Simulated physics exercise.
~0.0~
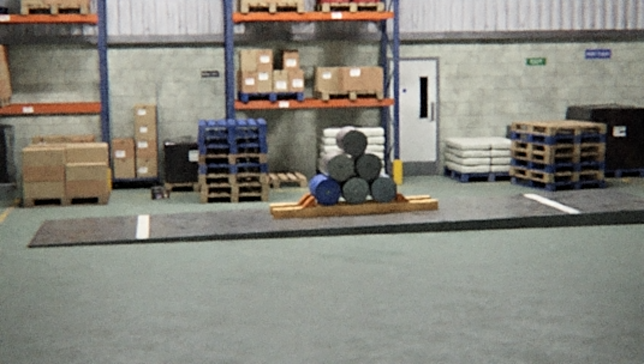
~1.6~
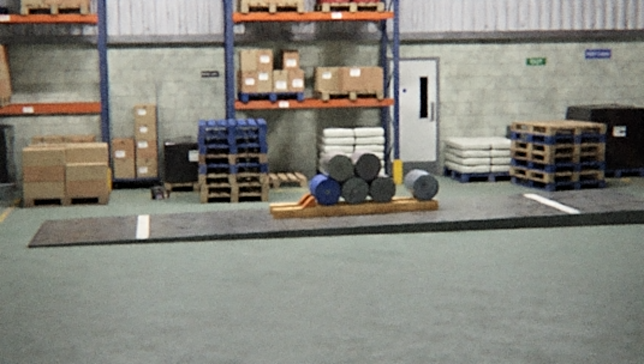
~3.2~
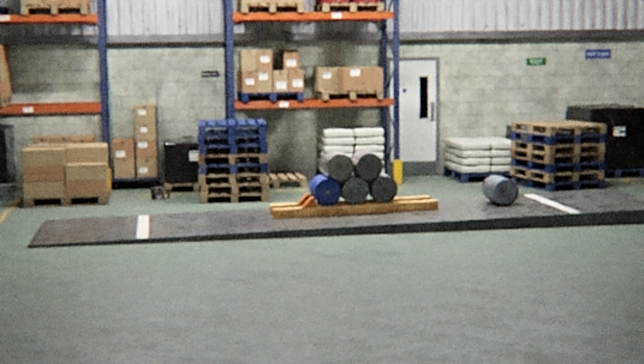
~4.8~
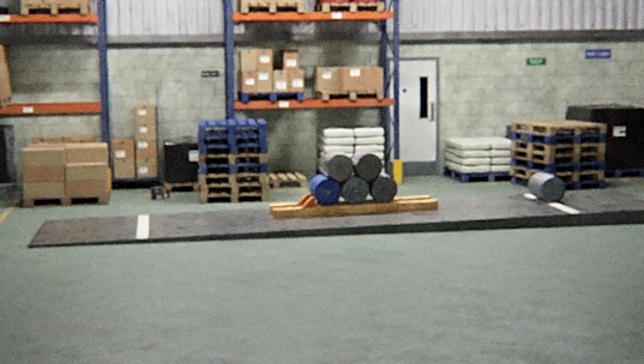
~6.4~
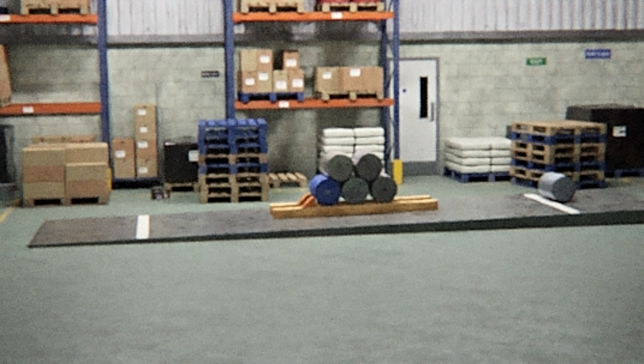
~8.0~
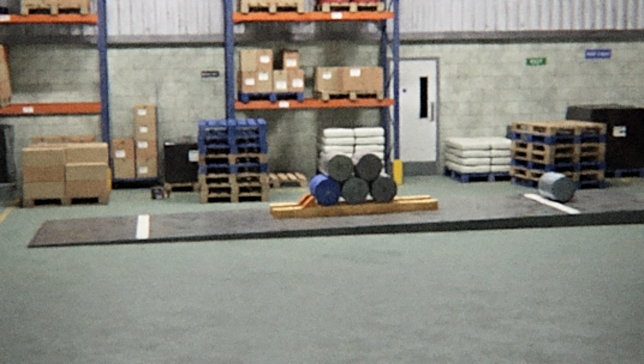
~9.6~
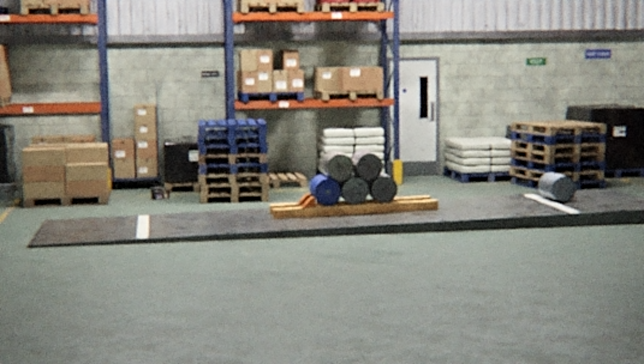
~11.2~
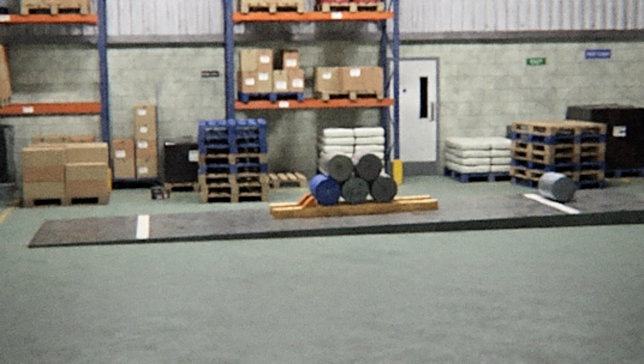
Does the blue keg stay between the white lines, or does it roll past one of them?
The blue keg stays between the lines, resting at the left end of the stack on the wooden bearers.
